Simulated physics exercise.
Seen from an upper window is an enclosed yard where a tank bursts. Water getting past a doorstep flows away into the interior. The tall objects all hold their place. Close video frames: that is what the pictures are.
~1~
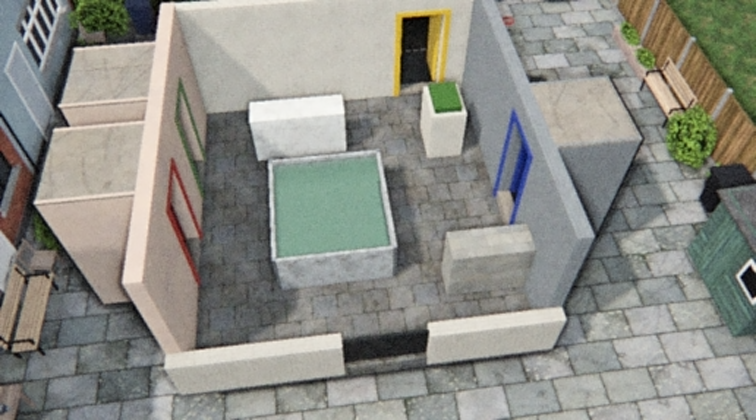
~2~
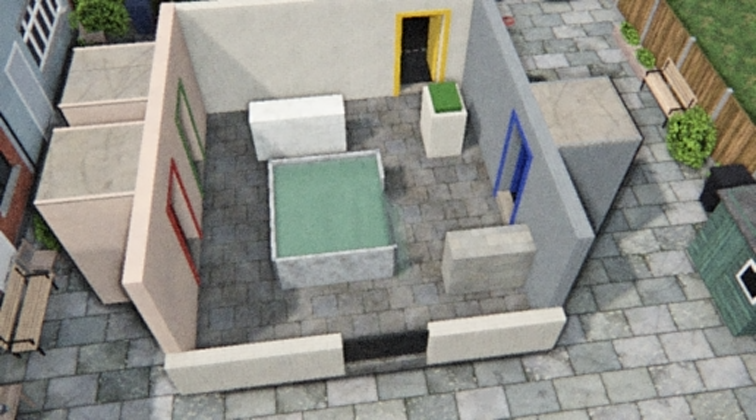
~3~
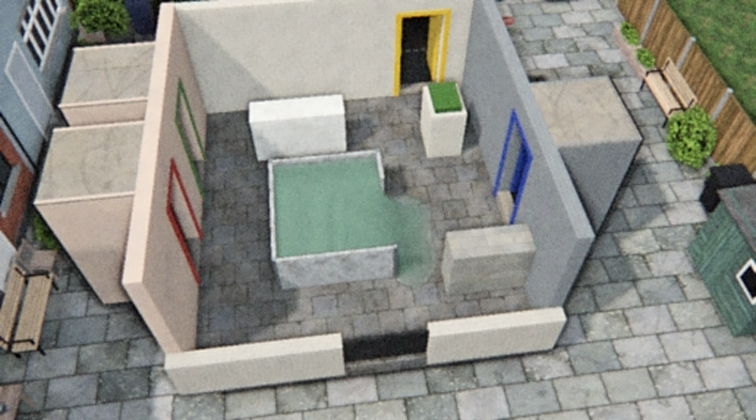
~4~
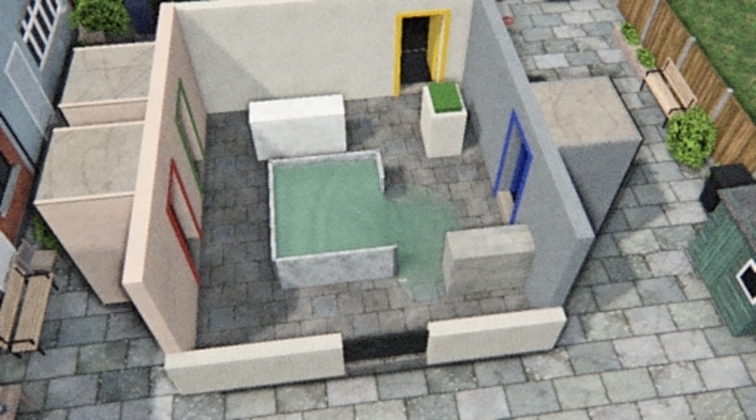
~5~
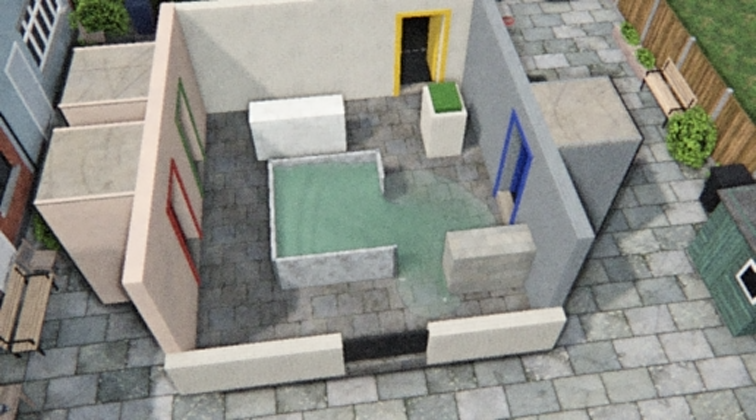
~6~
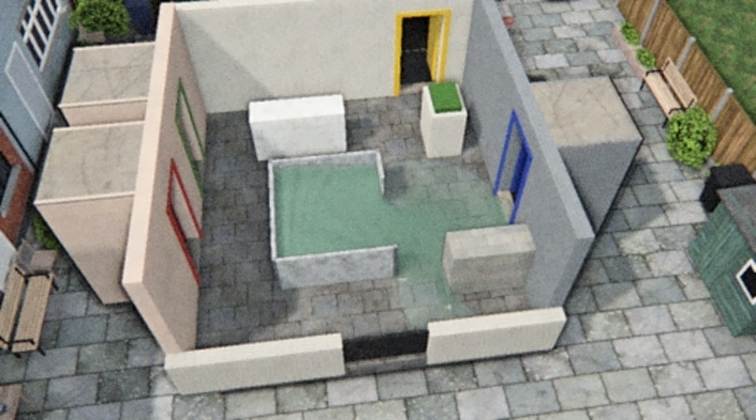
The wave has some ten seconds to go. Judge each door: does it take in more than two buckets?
The red door passes two buckets of inflow, the blue door passes two buckets of inflow, the yellow door passes two buckets of inflow, the green door passes two buckets of inflow.
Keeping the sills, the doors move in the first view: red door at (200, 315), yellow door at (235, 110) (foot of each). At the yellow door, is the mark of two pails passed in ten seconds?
Well, the yellow one simply runs past it.
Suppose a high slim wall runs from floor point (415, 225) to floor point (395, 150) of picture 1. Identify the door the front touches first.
I say the door marked blue.
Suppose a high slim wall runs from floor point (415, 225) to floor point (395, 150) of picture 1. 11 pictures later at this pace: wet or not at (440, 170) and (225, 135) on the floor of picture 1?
As listed: Under water, free of water.
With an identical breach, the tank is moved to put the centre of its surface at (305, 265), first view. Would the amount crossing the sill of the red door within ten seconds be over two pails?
Red falls short.
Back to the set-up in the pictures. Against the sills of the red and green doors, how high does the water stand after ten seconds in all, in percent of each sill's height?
Roughly 130 and 160 %.
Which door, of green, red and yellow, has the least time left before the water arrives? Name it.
It's the one in yellow.
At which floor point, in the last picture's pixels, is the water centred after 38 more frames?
Centre: Close to (365, 210).
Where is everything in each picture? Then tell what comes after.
The tank at (330, 205) is whole and still, in the first frame.
Water pours out at (387, 229) and has run to (400, 278), in the second frame.
Water pours out at (387, 231) and has run to (417, 282), in the third frame.
The front is at (455, 211), out from the gap at (386, 232), in the fourth frame.
Water pours out at (386, 233) and has run to (491, 217), in the fifth frame.
The front is at (491, 187), out from the gap at (386, 233), in the sixth frame.
A moment on, water covers 25 % of the floor; the red door not reached, the blue door far over two buckets in, the yellow door not reached, the green door not reached.
Next, water covers 35 % of the floor; the red door not reached, the blue door far over two buckets in, the yellow door wet at the sill, nothing in, the green door not reached.
Then, water covers 70 % of the floor; the red door not reached, the blue door far over two buckets in, the yellow door over two buckets in, the green door not reached.
Later, water covers 95 % of the floor; the red door wet at the sill, nothing in, the blue door far over two buckets in, the yellow door far over two buckets in, the green door over two buckets in.
In the end, water covers 100 % of the floor; the red door over two buckets in, the blue door far over two buckets in, the yellow door far over two buckets in, the green door over two buckets in.
